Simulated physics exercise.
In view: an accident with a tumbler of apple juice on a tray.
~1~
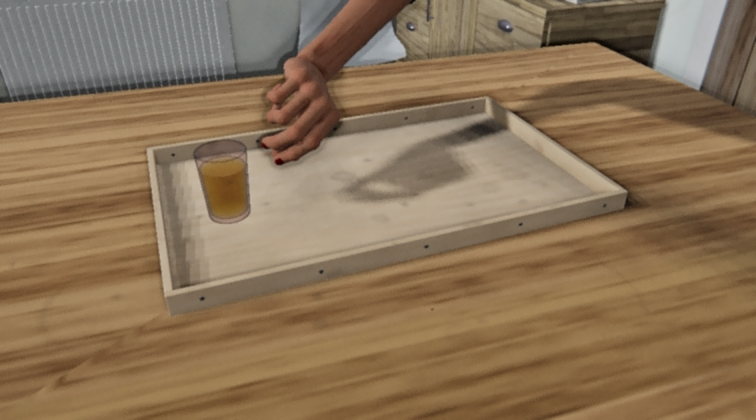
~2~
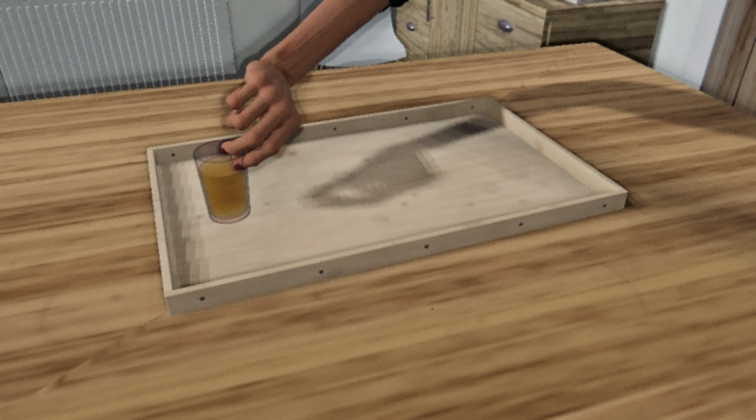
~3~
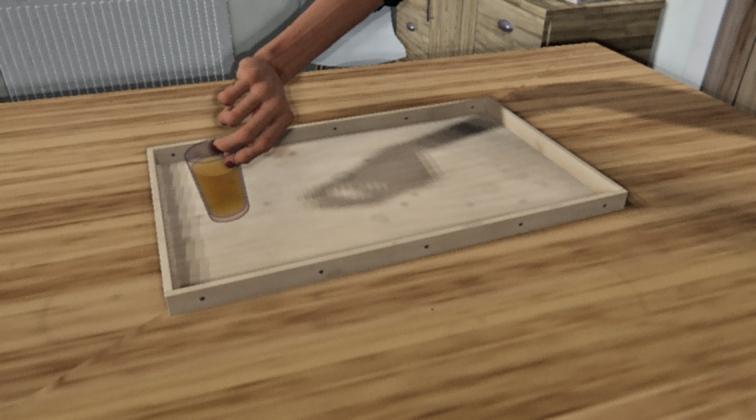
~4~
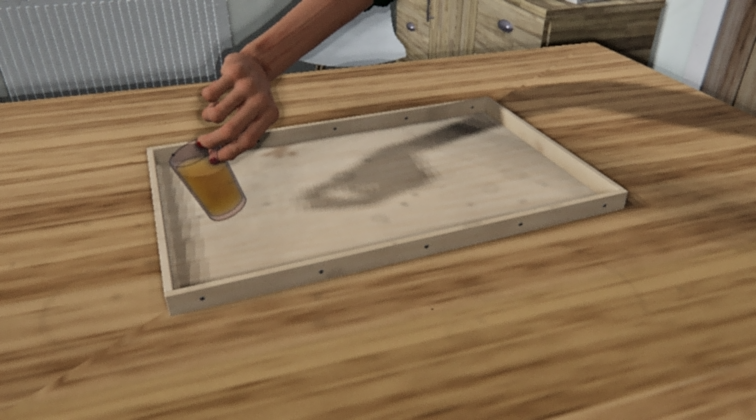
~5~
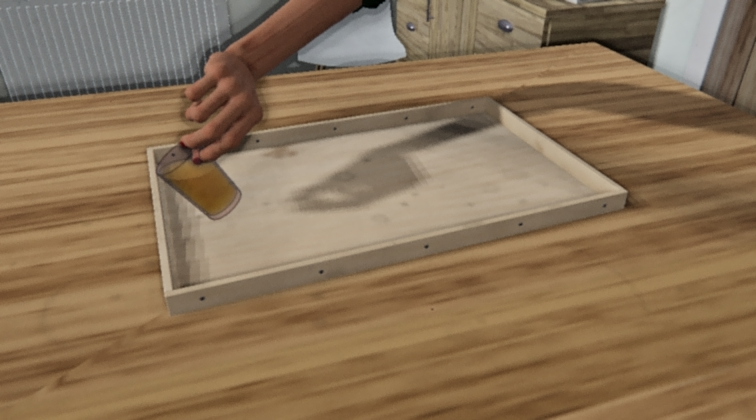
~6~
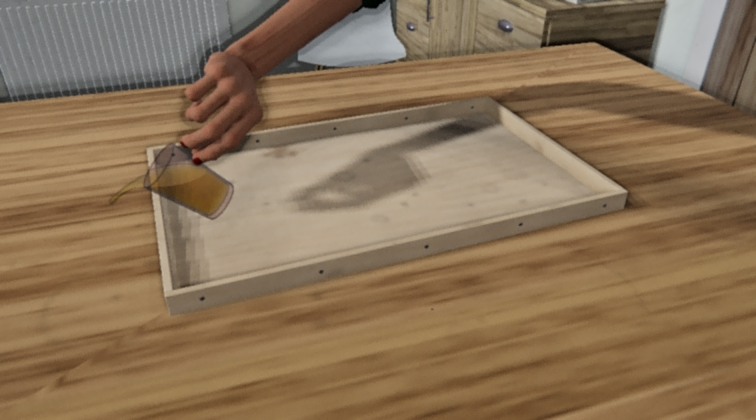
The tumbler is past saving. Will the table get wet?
The apple juice escapes from the tray.
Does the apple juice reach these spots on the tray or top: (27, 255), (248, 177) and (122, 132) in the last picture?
In turn: Soaked, untouched, dry.
Shortly, the tumbler lies across the rim; the puddle covers about as much as a plate; it has landed past the rim.
Then, the puddle covers about as much as a tray; it has landed past the rim.
At the finish, the puddle covers about as much as a tray; it has landed past the rim.
